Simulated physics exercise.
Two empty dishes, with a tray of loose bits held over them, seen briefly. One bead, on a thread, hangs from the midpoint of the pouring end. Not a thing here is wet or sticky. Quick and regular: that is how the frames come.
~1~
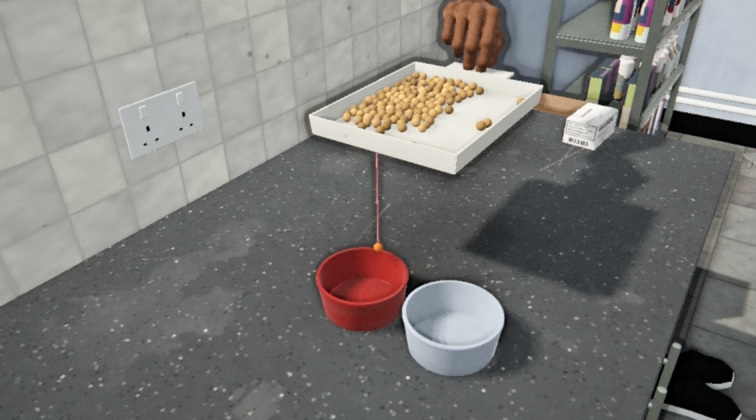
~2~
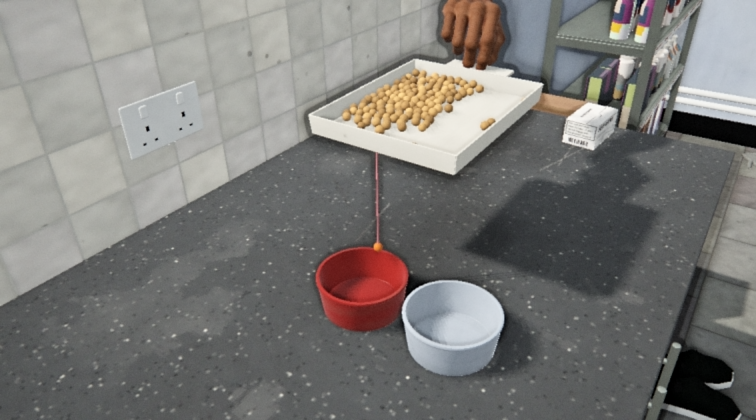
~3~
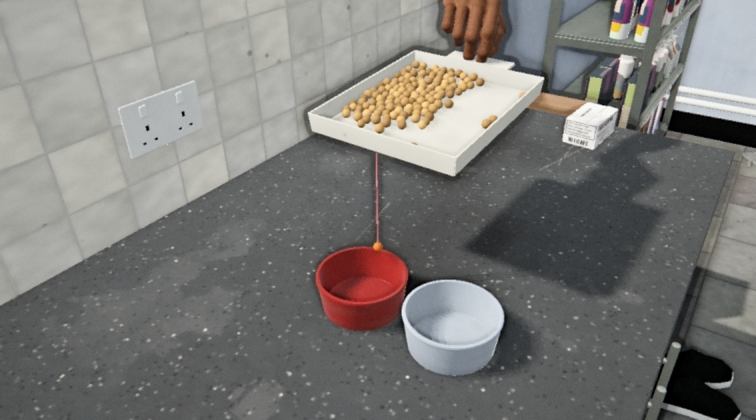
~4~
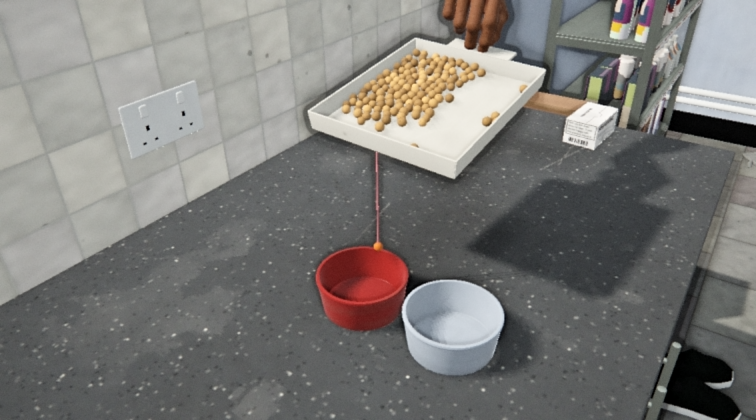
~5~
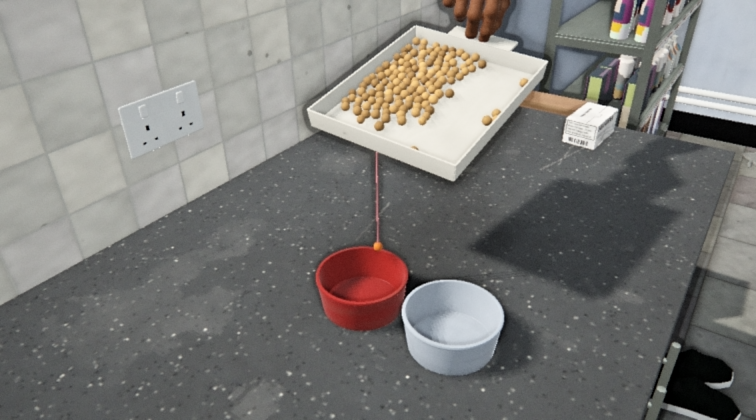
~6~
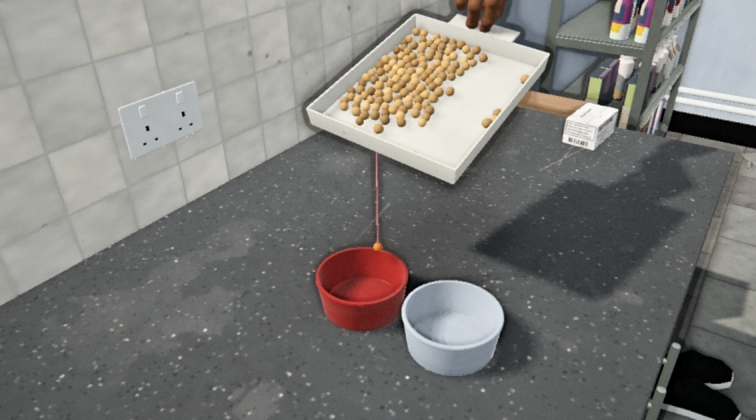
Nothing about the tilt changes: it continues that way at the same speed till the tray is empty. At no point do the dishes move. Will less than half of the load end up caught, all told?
No, the greater share is caught.
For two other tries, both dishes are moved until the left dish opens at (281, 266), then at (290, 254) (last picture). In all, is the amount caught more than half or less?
The first place gets a lesser share, the second a lesser share.
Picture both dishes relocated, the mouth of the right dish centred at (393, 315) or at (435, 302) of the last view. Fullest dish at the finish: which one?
At the first place the right one, at the second the right one.
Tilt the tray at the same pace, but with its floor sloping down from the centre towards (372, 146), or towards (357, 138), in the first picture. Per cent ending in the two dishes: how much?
Around 30 percent for the first aim and around 10 percent for the second.
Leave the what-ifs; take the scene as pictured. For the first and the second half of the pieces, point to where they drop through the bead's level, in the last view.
Half one: (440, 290), half two: (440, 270).
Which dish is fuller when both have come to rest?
That's the right side.
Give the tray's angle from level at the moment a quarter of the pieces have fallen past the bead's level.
It has tipped about 100 degrees.
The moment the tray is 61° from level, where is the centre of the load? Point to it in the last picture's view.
Somewhere around pixel (423, 127) in the last picture.
Shortly afterwards, tray tipped steeply; all but a few on the tray; only a few in the right dish; only a few in the air.
Next, tray tipped past a quarter turn; near a third on the tray; near a third in the right dish; only a few in the left dish; a little outside both; near a quarter in the air.
Some moments later, tray tipped past a quarter turn; the bulk in the right dish; a little in the left dish; near a quarter outside both.
In the end, tray tipped past a quarter turn; the bulk in the right dish; a little in the left dish; near a quarter outside both.
